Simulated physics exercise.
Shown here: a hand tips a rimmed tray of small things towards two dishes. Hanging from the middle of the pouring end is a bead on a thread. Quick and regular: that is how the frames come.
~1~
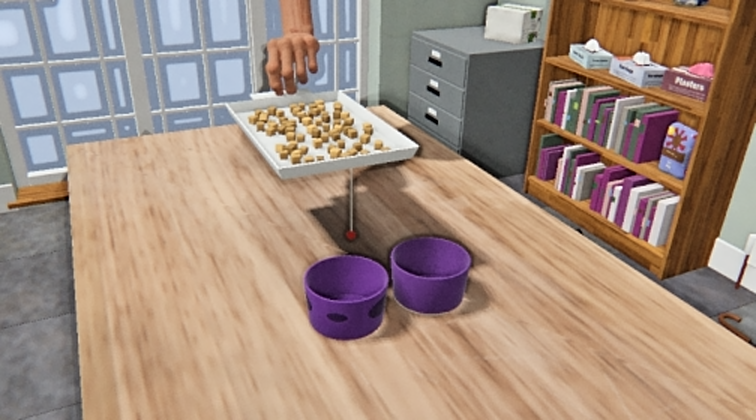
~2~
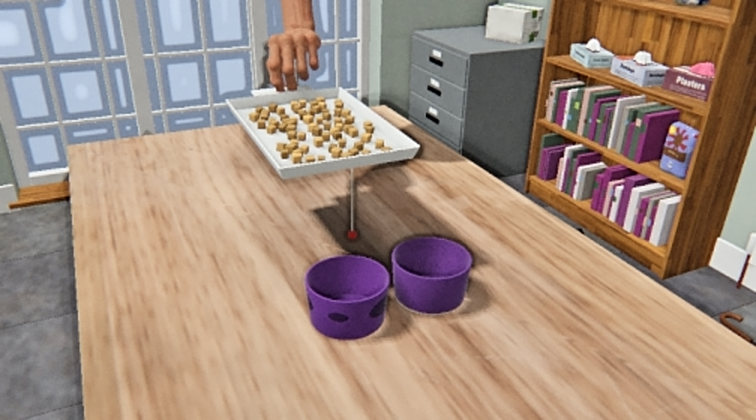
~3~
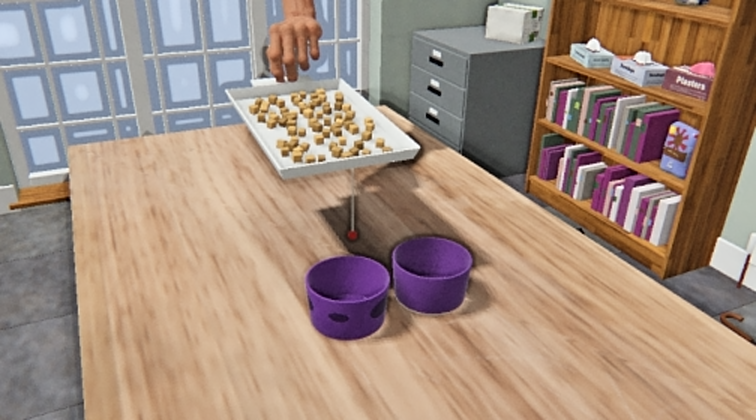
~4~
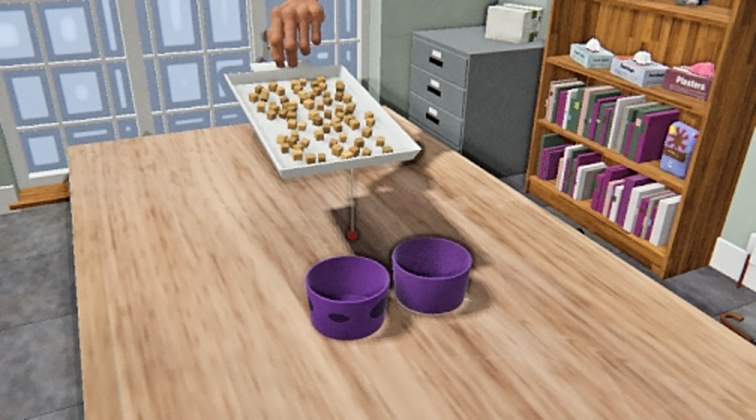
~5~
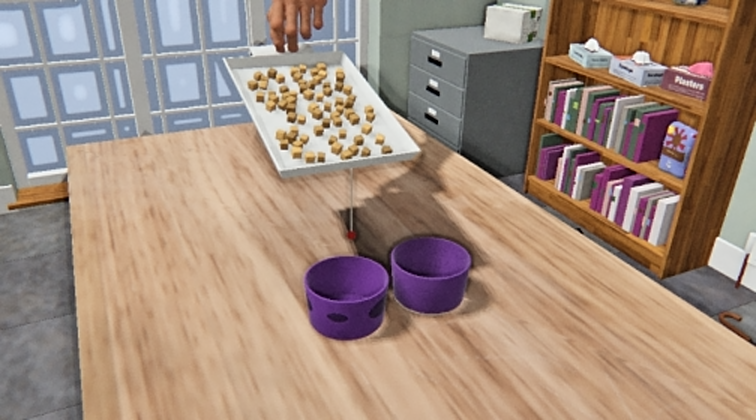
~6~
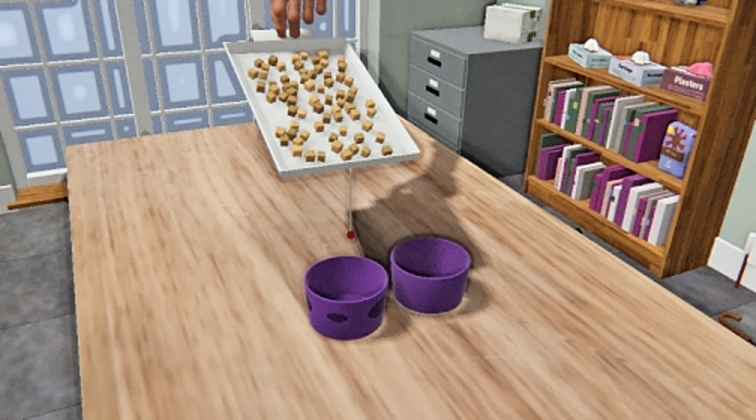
On a wooden table, a hand gradually tilting a white tray of small wooden cubes towards two purple dishes, cubes staying put.
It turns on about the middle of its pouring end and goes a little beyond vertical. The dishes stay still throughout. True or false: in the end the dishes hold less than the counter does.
False.
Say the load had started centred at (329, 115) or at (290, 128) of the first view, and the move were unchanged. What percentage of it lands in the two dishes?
Estimates in order: 70 percent, 80 percent.
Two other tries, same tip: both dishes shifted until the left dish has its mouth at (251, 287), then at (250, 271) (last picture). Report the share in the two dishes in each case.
Trial 1 30%, trial 2 10%.
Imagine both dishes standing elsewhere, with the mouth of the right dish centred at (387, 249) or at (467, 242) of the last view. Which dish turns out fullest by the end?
In turn: The right-side dish; the left-side dish.
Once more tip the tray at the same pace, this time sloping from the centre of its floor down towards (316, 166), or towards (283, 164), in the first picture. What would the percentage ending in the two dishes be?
The first gives 50 %, the second 10 %.
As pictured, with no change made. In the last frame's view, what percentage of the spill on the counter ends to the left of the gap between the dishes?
Around 70 per cent, give or take.
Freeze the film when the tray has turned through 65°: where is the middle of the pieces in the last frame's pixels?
Somewhere about (361, 144).
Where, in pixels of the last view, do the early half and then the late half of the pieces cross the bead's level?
For the early half I get (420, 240), and for the late half (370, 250).
Soon, tray tipped steeply; nearly all on the tray; a small part in the air.
A while on, tray tipped past a quarter turn; about half on the tray; a small part in the left dish; about a quarter in the right dish; a small part outside both; a small part in the air.
Towards the end, tray tipped past a quarter turn; about a third in the left dish; about half in the right dish; a small part outside both.
Finally, tray tipped past a quarter turn; about a third in the left dish; about half in the right dish; a small part outside both.
